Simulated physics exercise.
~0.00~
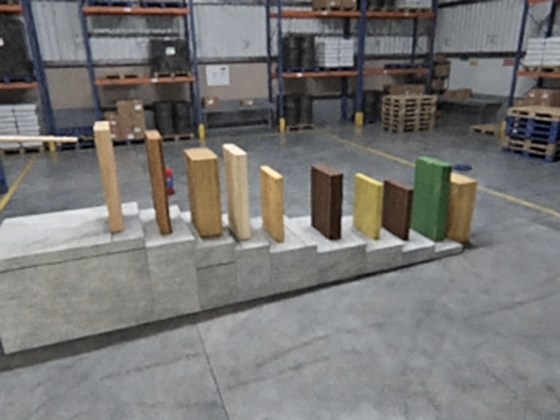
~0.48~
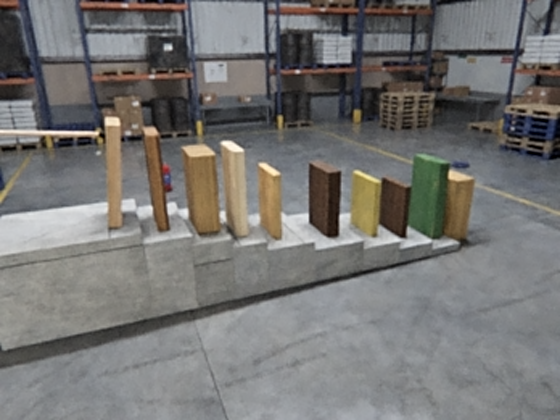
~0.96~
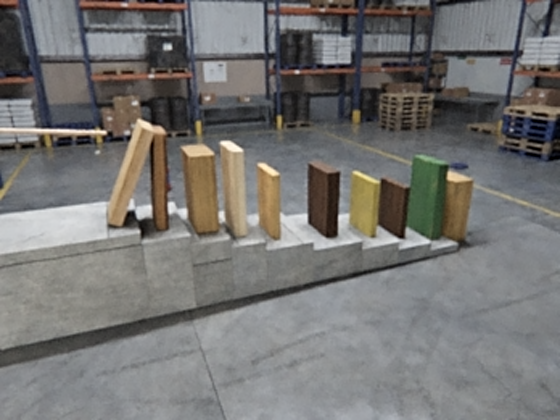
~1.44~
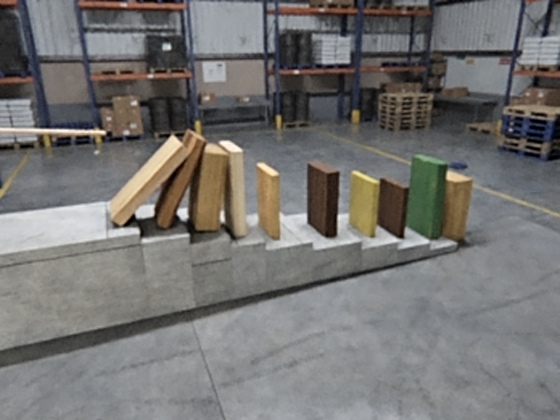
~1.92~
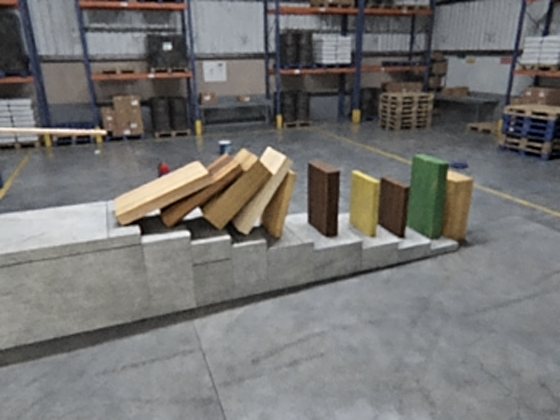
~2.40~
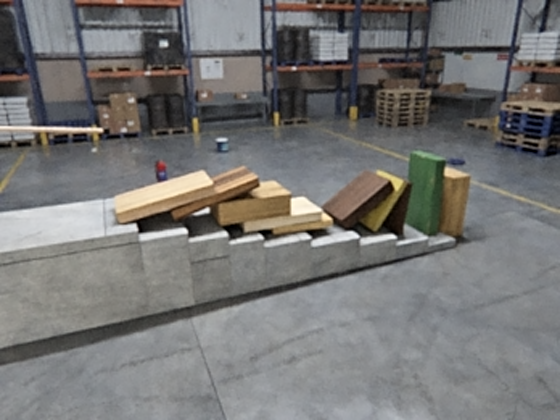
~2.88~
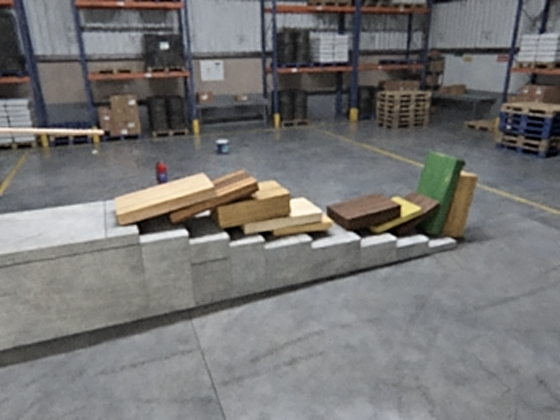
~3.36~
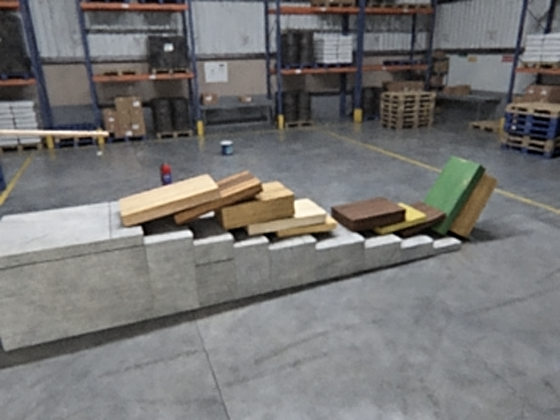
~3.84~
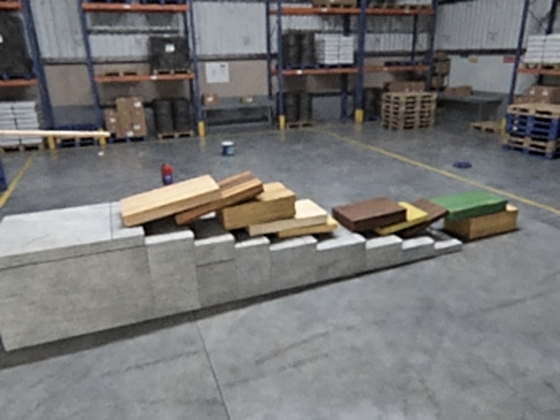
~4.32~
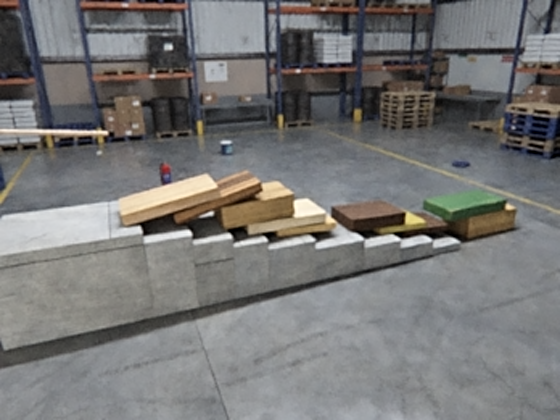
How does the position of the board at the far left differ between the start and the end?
At the start it stands upright on its step, and by the end it is lying on its side, sloping over the steps toward the right.
